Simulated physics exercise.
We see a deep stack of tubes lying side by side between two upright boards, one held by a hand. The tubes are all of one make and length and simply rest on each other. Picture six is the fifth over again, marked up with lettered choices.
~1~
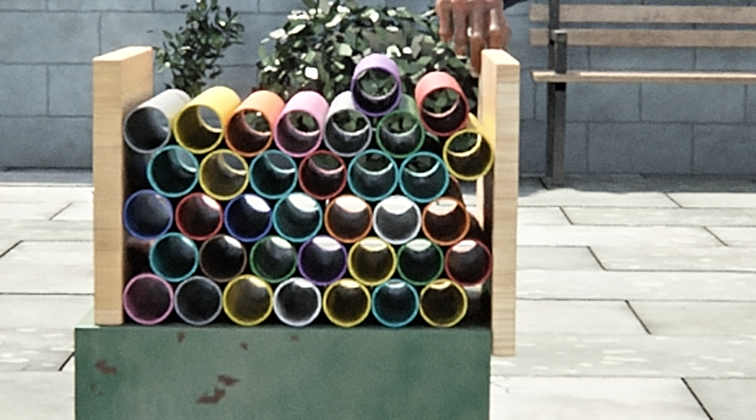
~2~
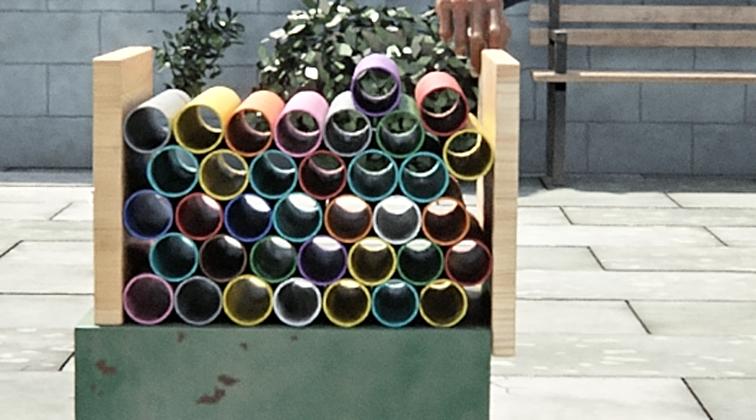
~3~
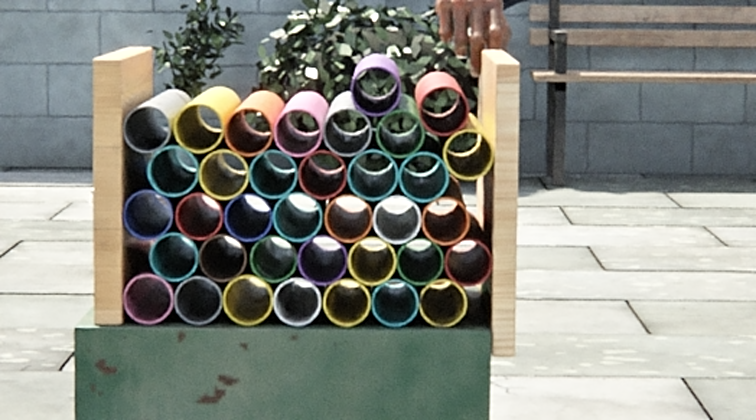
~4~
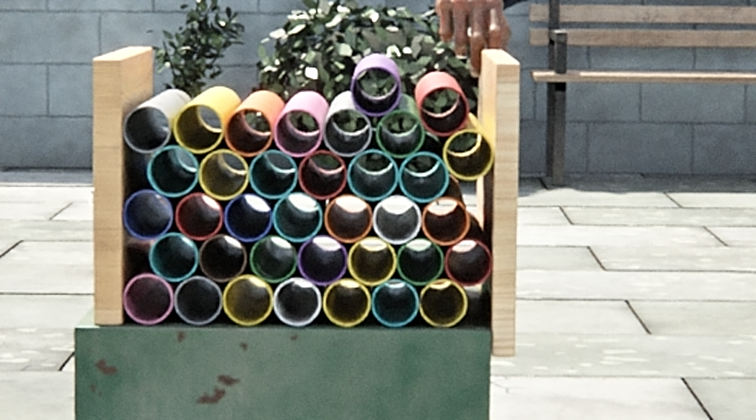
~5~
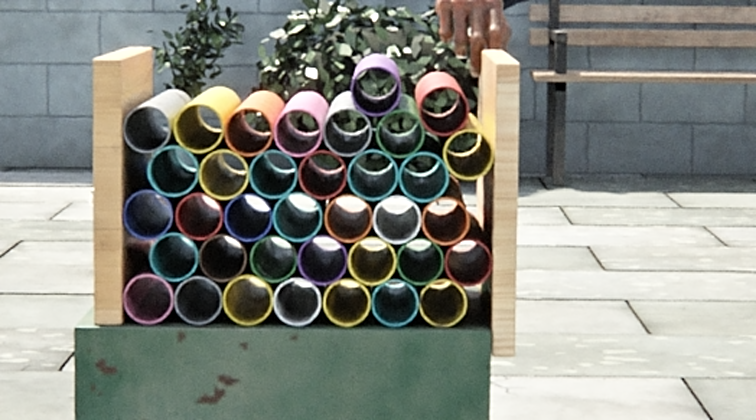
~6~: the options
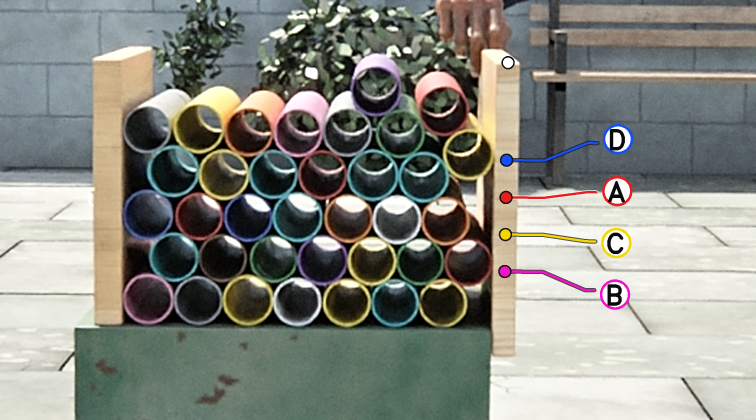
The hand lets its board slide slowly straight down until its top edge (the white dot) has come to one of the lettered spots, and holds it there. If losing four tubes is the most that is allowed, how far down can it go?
Lower it to B and no more.
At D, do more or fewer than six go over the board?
Fewer than six.
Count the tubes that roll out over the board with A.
With A, none.
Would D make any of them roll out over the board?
At D: No.
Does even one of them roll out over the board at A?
No.
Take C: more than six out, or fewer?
Fewer than six.
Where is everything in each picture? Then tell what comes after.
In the first frame, a purple tube (375, 91); side board (496, 191); a pink tube (149, 299).
In the second frame, a pink tube (149, 299); a turquoise tube (395, 303).
In the third frame, a brown tube (223, 258); an orange tube (349, 219).
In the fourth frame, a red tube (200, 216); a turquoise tube (173, 172).
In the fifth frame, a grey tube (347, 132); a purple tube (375, 91); side board (496, 191).
On the copy, A at (506, 197); B at (505, 271); C at (506, 235); D at (507, 160); the white dot at (508, 63).
On B. First, top of the board (494, 155).
Then, top of the board (493, 261).
Finally, top of the board (492, 270), two out over the board.
By contrast, A none out over the board; C two out over the board; D none out over the board.
